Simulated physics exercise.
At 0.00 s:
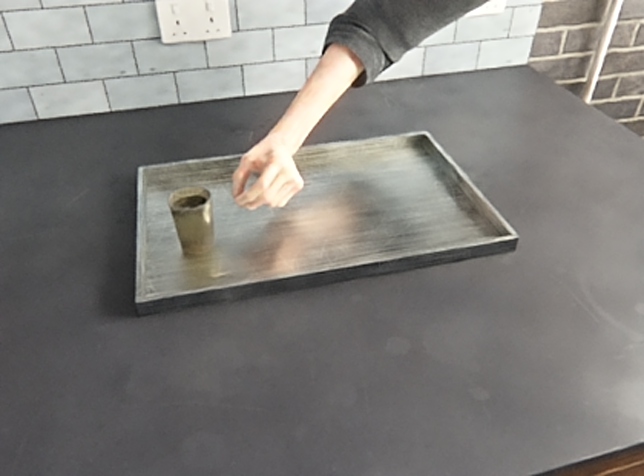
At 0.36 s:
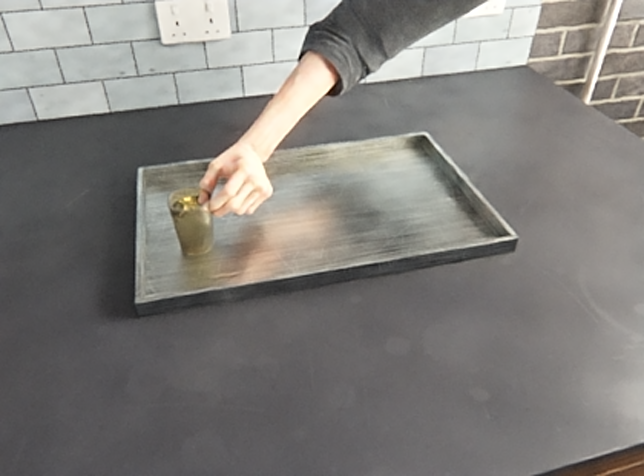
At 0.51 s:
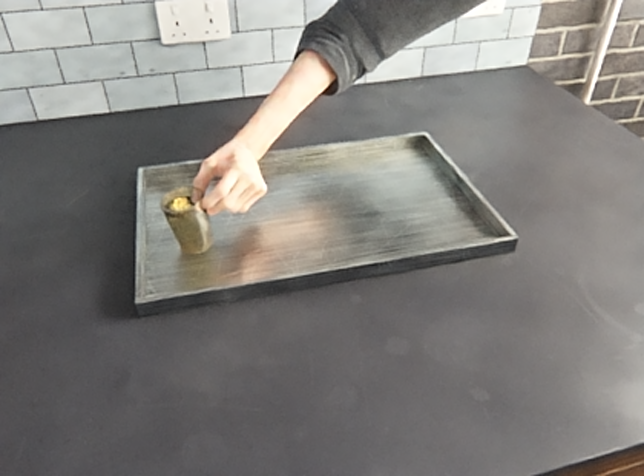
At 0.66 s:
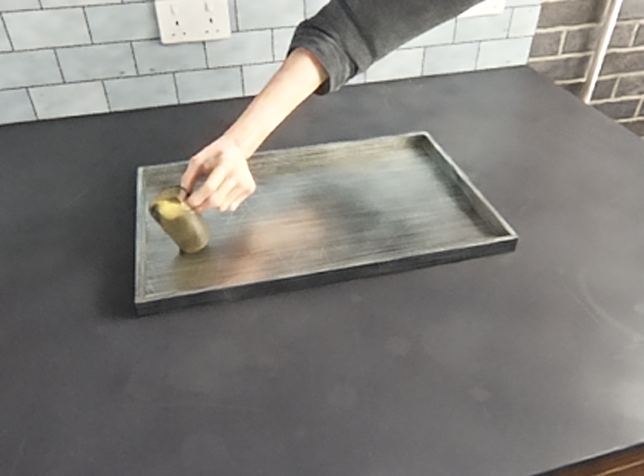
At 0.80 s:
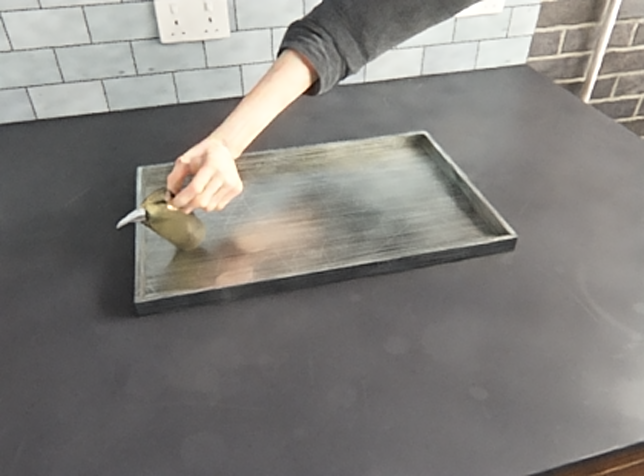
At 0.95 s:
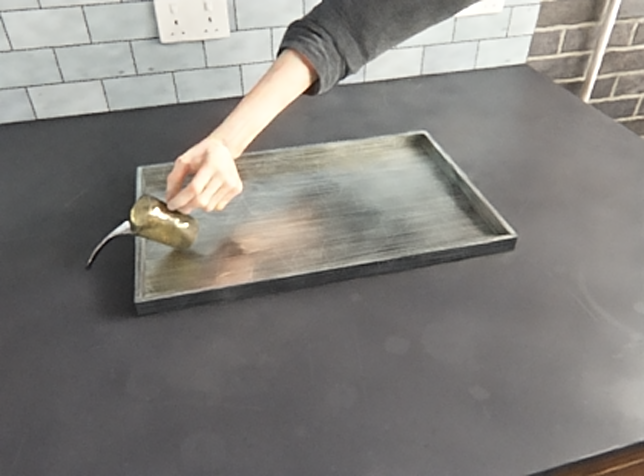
To begin with, a hand hovers beside an upright tumbler at the left of a rectangular tray on a dark countertop. The fingers move left to its rim and side, and the tumbler leans leftward. It tilts further, and water pours out over the tray's left edge in a curving stream.
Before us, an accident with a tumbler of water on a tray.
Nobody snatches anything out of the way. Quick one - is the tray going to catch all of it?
It gets beyond the tray.
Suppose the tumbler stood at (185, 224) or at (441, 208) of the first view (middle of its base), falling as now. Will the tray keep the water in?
One: It escapes from the tray. Two: It keeps within the tray.
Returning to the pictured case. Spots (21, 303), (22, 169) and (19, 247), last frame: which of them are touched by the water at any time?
The first point is inside the spill, the next one is outside the spill, and the last one is inside the spill.
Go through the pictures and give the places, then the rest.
It stands upright; tumbler (194, 220) about three quarters full; tray (342, 263), in the first frame.
Fingers against its side; tumbler about three quarters full, surface at (191, 207), in the second frame.
Fingers against its side; tumbler (189, 220) about three quarters full, in the third frame.
Fingers against its side; tumbler (181, 219) tipped 20°; tray (342, 264), in the fourth frame.
Fingers against its side; tumbler (172, 220) tipped 35°, in the fifth frame.
It is falling; tumbler (163, 224) tipped 50°, in the sixth frame.
After 1.5 s, the tumbler lies across the rim; the puddle covers about as much as a plate; it spreads outside the tray.
After 2.3 s, the puddle covers about as much as a tray; it spreads outside the tray.
After 3.6 s, the puddle covers about as much as a tray; it spreads outside the tray.
